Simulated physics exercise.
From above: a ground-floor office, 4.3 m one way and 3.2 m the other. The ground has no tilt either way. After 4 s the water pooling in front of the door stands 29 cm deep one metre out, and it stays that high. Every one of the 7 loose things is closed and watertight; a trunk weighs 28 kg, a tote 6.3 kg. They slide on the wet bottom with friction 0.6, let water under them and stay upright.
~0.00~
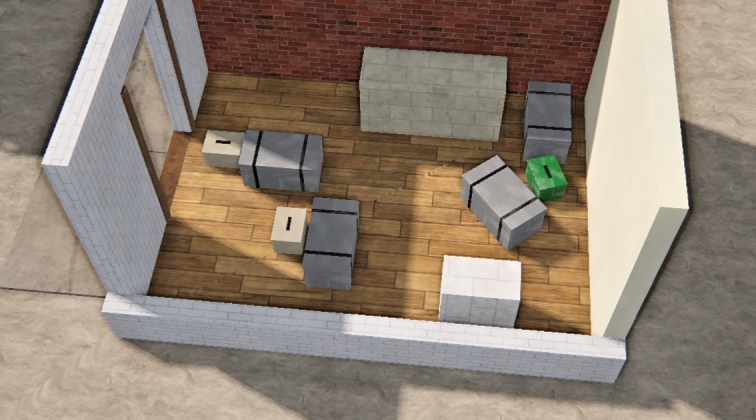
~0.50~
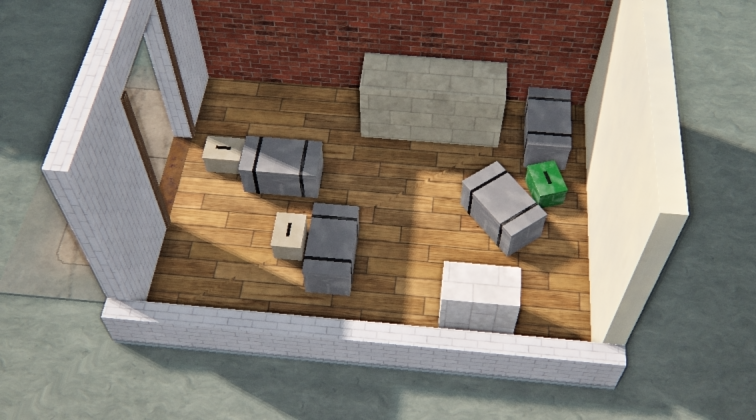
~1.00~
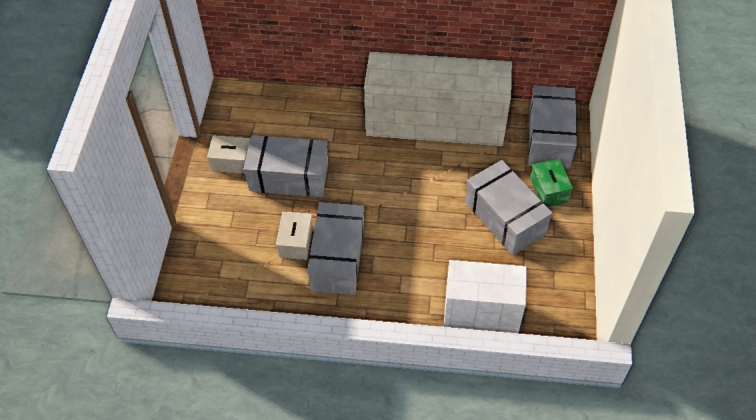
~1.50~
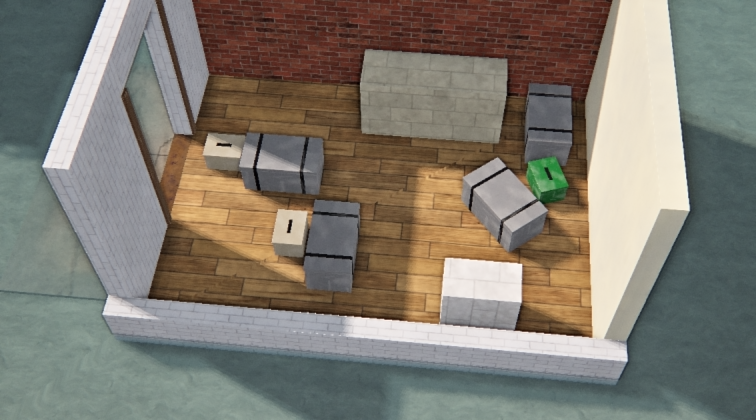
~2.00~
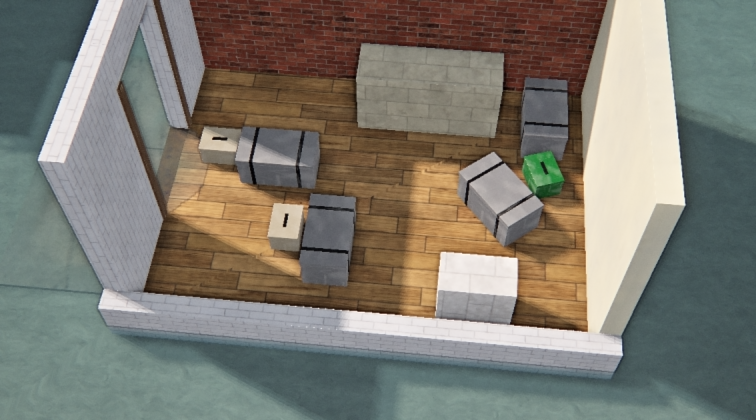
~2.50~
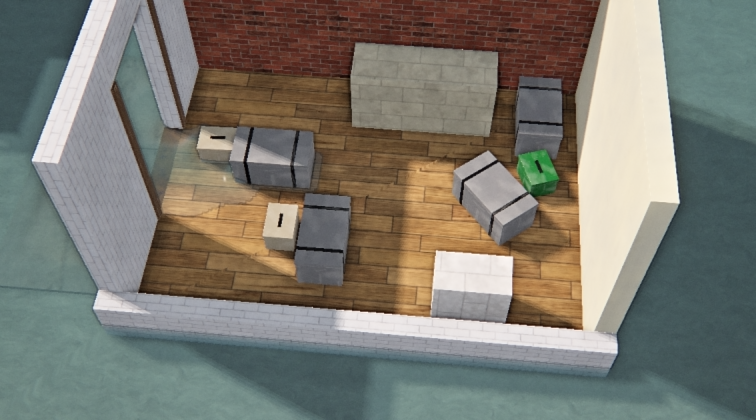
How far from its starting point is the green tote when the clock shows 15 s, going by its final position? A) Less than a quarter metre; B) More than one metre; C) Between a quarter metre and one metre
Answer: C.
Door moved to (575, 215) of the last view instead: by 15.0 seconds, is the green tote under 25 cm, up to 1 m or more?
In that case the green tote goes a long way.
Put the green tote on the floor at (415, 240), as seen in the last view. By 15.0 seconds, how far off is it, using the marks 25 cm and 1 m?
Looks like it is swept a long way.
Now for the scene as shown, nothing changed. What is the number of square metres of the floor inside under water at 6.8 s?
Wet: Near 13 m2.
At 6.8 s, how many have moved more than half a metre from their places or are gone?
The number by then is 4.
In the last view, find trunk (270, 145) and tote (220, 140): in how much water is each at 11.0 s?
I'd estimate 22 cm for the first and 14 cm for the second.
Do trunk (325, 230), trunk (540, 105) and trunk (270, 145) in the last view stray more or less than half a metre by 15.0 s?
Well, in sequence it's greater, lower, greater.
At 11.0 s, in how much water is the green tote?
I'd put it at about 22 cm.
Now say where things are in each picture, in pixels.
In the first picture, the green tote at (547, 172) rests on the ground; water covers 0.0 m2; 0 of 7 have shifted.
In the second picture, the green tote at (547, 178), on the bottom; 0.0 m2 under water; 0 of 7 have shifted.
In the third picture, the green tote at (553, 177), on the bottom; 0.0 m2 under water; 0 of 7 have shifted.
In the fourth picture, the green tote at (548, 174) rests on the ground; water covers 0.0 m2; 0 of 7 have shifted.
In the fifth picture, the green tote at (544, 169) rests on the ground; water covers 0.2 m2; 0 of 7 have shifted.
In the sixth picture, the green tote at (539, 167), on the bottom; water covers 0.7 m2; 0 of 7 have shifted.
After 3.5 s the green tote is near (539, 167), 0.0 m from its start, aground; 0 afloat.
After 6.8 s the green tote is near (557, 176), 0.2 m from its start, aground; 5 afloat.
After 11.0 s the green tote is near (570, 178), 0.4 m from its start, afloat; 7 afloat.
After 15.0 s the green tote is near (572, 185), 0.5 m from its start, afloat; 7 afloat.
